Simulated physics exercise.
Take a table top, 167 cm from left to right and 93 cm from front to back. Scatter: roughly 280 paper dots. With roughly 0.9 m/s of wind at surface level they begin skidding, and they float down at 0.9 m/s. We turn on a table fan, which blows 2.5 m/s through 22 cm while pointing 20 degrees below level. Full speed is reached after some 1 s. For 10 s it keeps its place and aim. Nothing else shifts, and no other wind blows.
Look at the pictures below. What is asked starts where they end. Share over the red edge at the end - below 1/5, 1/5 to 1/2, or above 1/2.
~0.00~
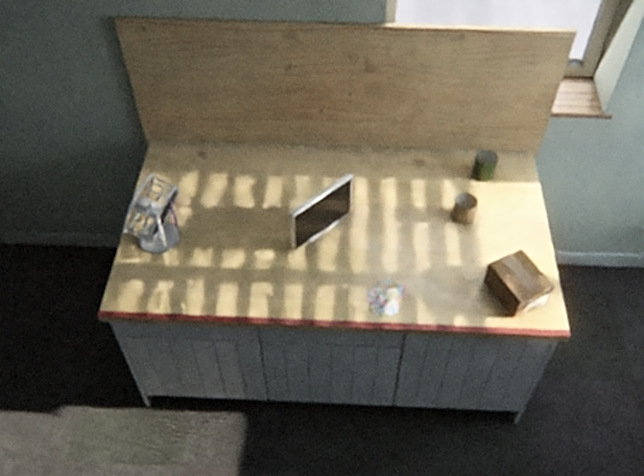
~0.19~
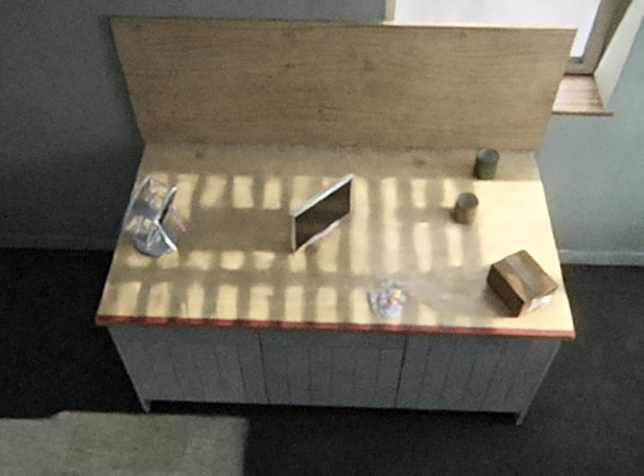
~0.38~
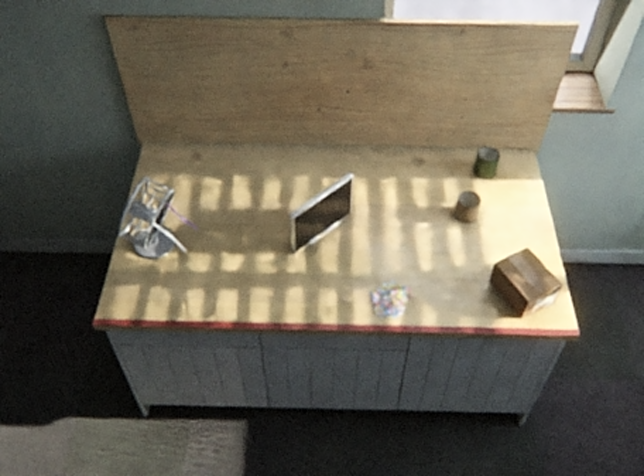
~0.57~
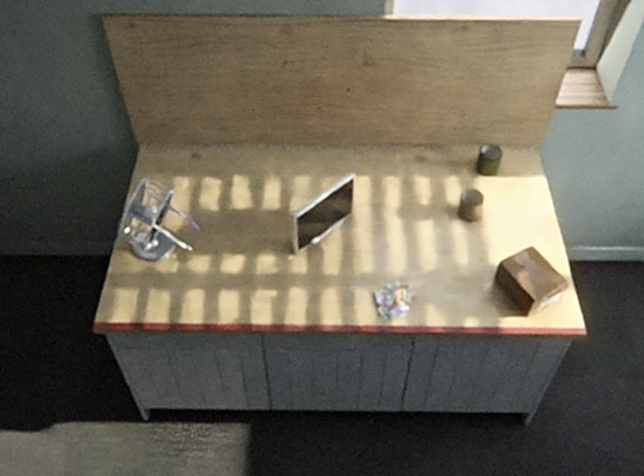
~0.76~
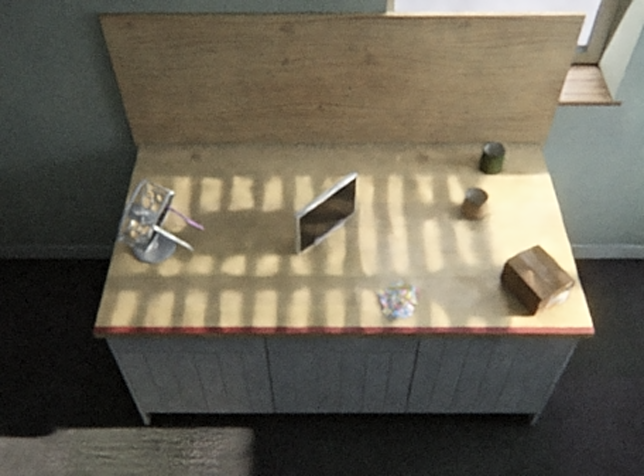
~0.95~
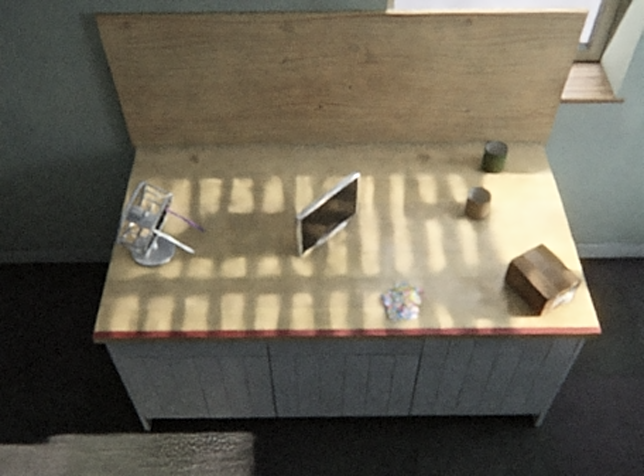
The part past that edge will outnumber the rest.
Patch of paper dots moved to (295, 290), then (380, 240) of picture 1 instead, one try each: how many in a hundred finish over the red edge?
Near 100 % for the first and near 0 % for the second.
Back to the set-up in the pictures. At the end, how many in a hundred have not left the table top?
I'd say close to 5 percent.
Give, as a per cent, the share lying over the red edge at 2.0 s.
I reckon close to 70 %.
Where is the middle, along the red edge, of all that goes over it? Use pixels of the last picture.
Median crossing, approx. (514, 334).
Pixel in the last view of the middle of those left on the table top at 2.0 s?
I'd point to somewhere around (518, 293).
After 2.0 s, 71 % are over the red edge; the middle of those still in play is near (518, 293); 57 % have settled or left.
After 3.2 s, 78 % are over the red edge; the middle of those still in play is near (518, 291); 78 % have settled or left.
After 5.5 s, 83 % are over the red edge; 89 % have settled or left.
After 10.0 s, at the end, 88 % are over the red edge.
